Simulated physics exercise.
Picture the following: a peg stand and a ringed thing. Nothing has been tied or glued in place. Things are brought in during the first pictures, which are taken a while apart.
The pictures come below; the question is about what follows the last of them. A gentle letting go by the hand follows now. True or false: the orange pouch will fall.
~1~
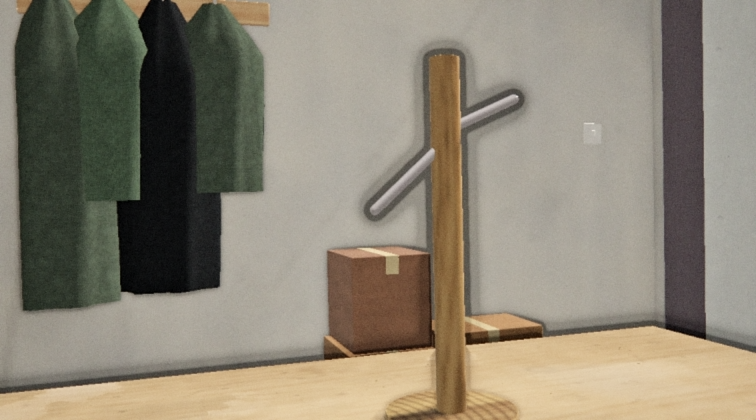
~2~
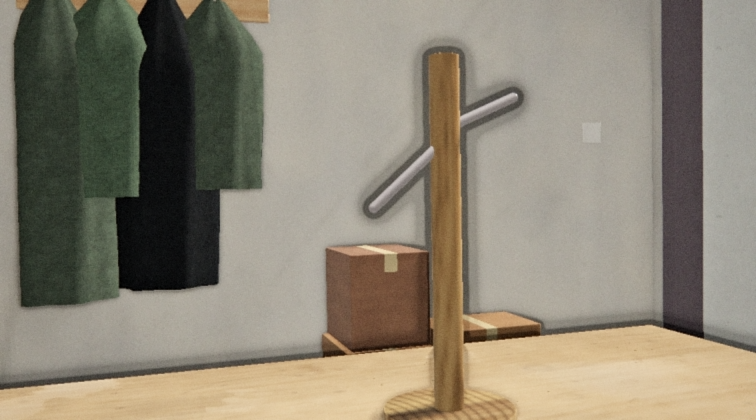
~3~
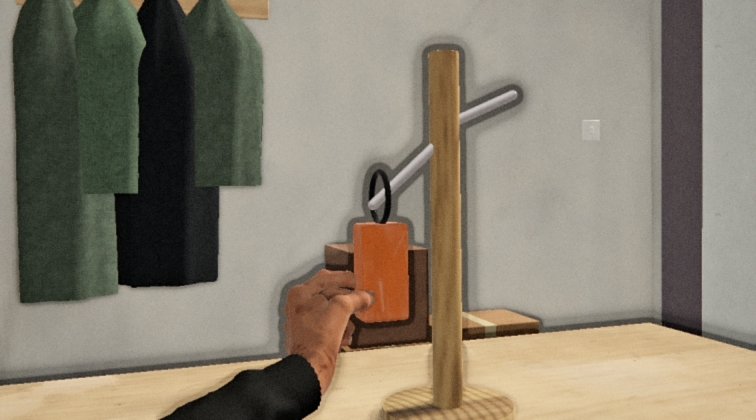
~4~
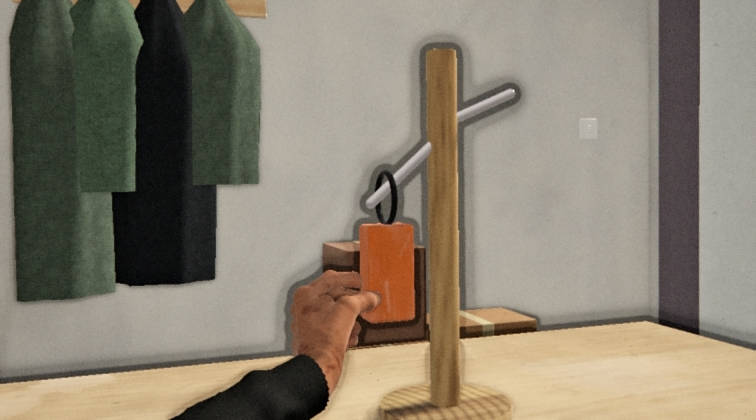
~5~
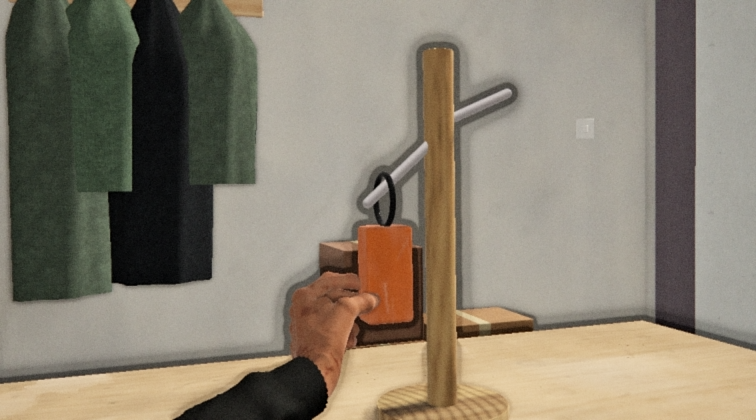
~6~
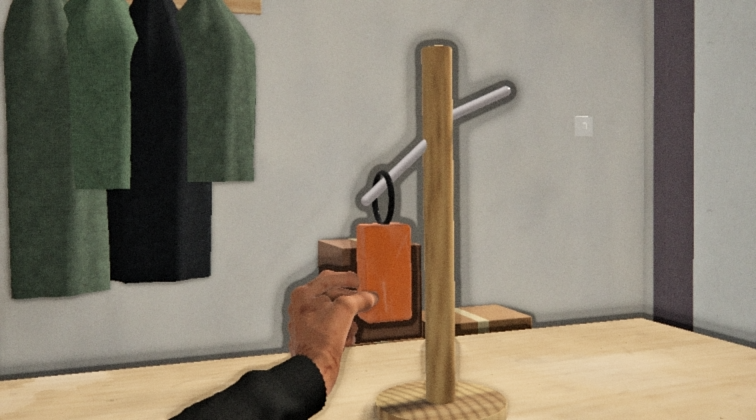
True.
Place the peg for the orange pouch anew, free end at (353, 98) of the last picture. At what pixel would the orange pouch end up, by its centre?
(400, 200), roughly.
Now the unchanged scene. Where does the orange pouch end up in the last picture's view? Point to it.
Near (298, 408).
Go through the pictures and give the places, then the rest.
Peg stand (448, 241), in the first picture.
Peg stand (447, 239), in the second picture.
Still on the way; orange pouch (381, 244); peg stand (446, 237), in the third picture.
Still on the way; orange pouch (386, 245); peg stand (443, 235), in the fourth picture.
Still on the way; orange pouch (385, 246); peg stand (440, 235), in the fifth picture.
In place, still held; orange pouch (383, 244); peg stand (439, 232), in the sixth picture.
Then, 0.16 s past the last view, orange pouch leaning 21° off how it started near (370, 288).
Then, 0.28 s past the last view, orange pouch in the air near (343, 336).
Then, 0.36 s past the last view, orange pouch in the air near (313, 374).
Finally, the orange pouch falls off, near (298, 408).
